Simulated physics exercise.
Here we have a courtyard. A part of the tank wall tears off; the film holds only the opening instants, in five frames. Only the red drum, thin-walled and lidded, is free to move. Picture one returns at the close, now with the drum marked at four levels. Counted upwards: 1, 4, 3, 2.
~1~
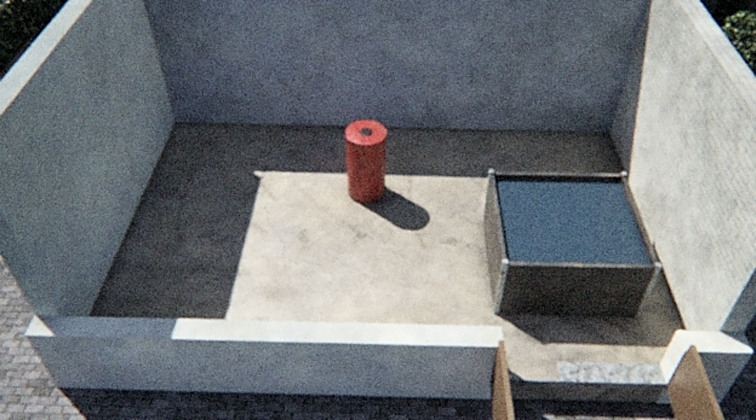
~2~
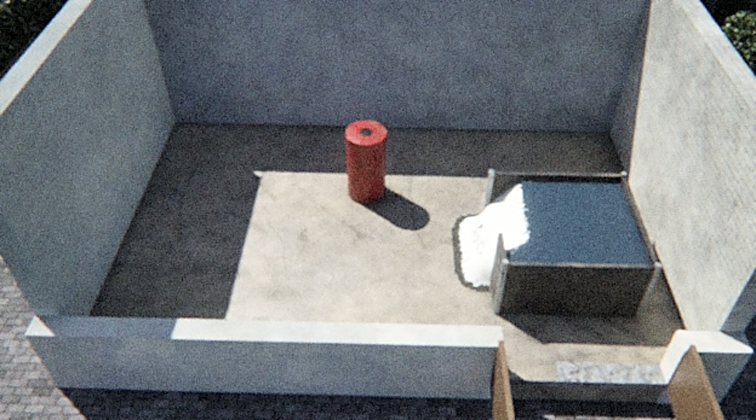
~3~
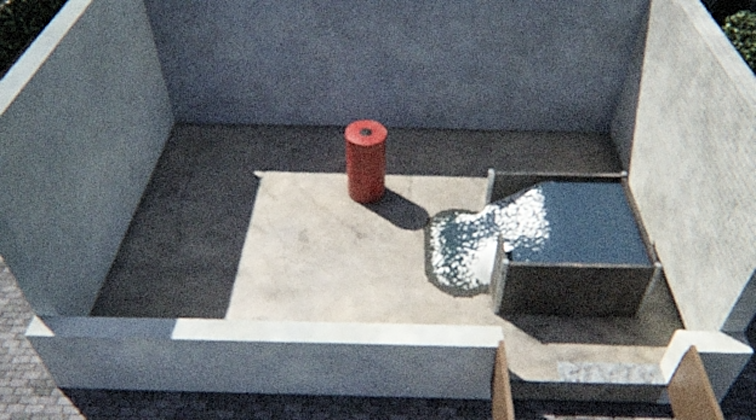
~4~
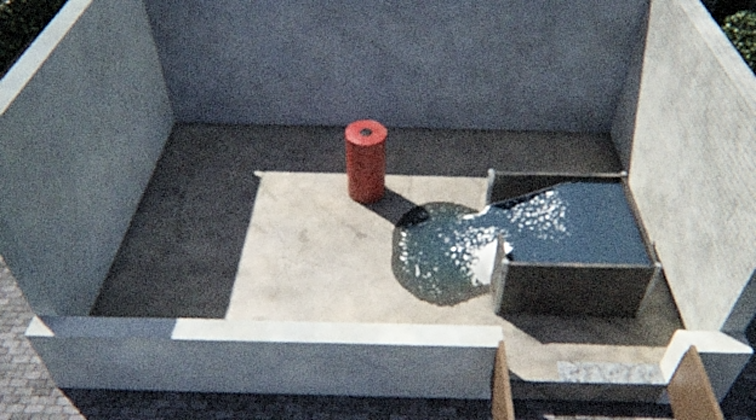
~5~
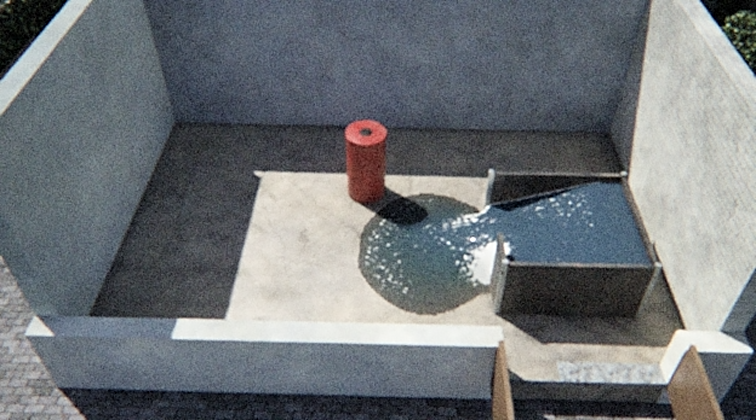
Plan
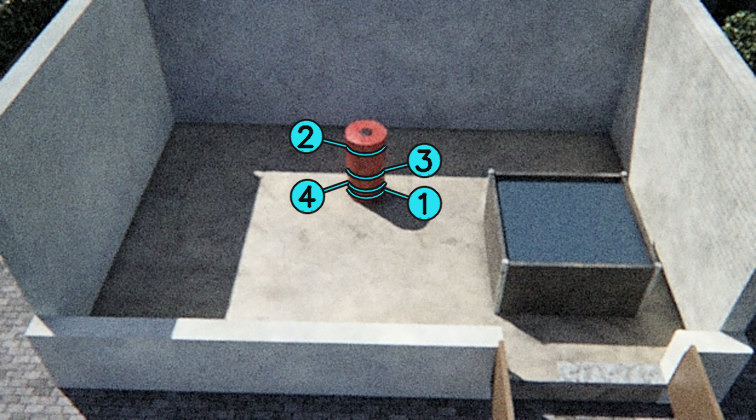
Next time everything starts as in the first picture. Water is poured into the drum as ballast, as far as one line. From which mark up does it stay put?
I would pick line 3.
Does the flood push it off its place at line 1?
Yes.
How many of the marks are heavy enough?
Two of the four.
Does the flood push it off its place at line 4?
Yes.
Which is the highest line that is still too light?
Line 4.
On the marked copy, 1 at (365, 198); 2 at (364, 154); 3 at (365, 178); 4 at (365, 191); from the bottom up 1, 4, 3, 2.
With 1, it is pushed about 3 times its own width away.
With 2, it does not move.
With 3, it does not move.
With 4, it is pushed about its own width away.
